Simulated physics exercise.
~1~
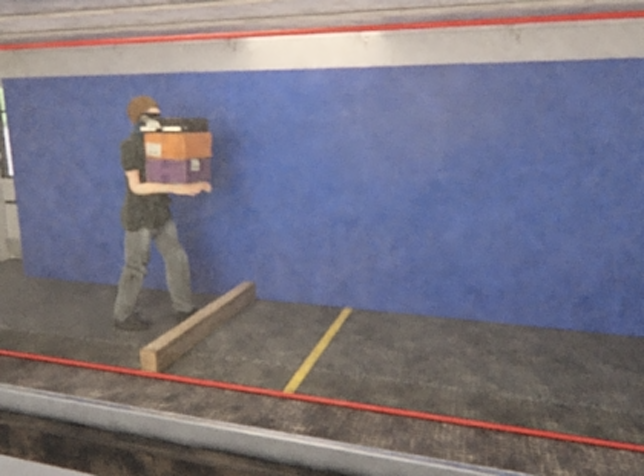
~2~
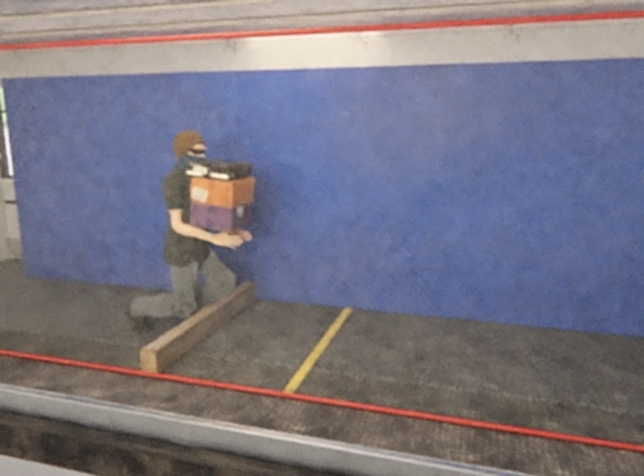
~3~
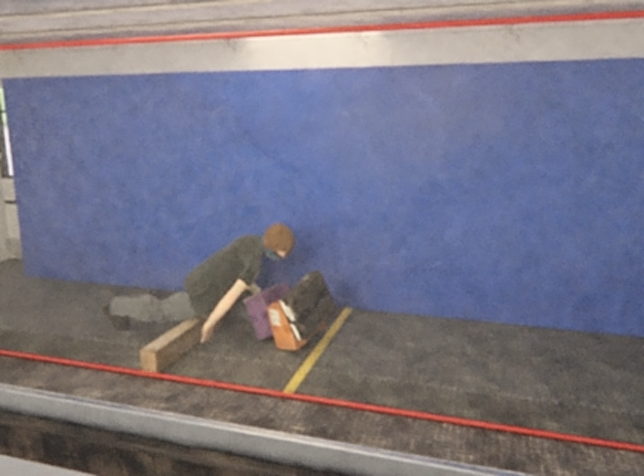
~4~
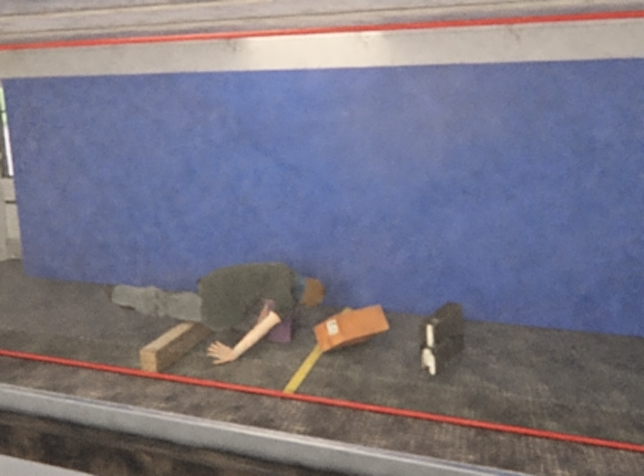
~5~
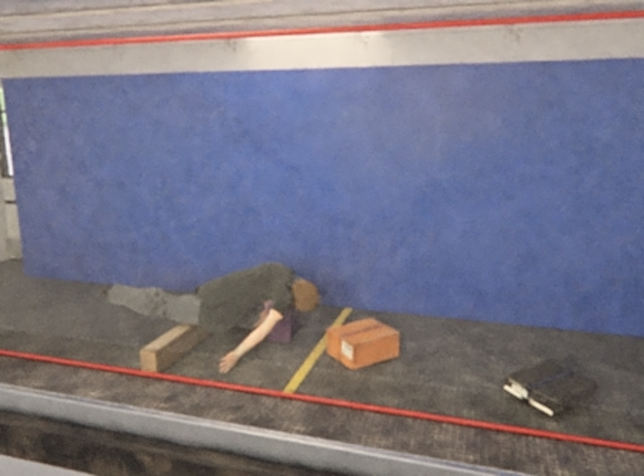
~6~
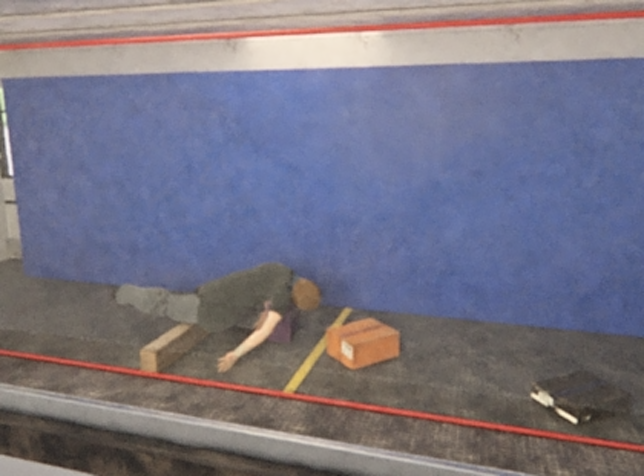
To begin with, a masked person in a dark shirt carries a stack of purple, orange and black parcels toward a wooden beam on the floor, with a blue wall behind. At the beam the person drops low and pitches forward to the right. The stack tips over and comes apart as the person lands face down across the beam, arm stretched out. The orange carton rolls over the yellow line and settles just beyond it, while the black parcel tumbles and slides much farther right. The purple parcel stays beside the person's head, both short of the line.
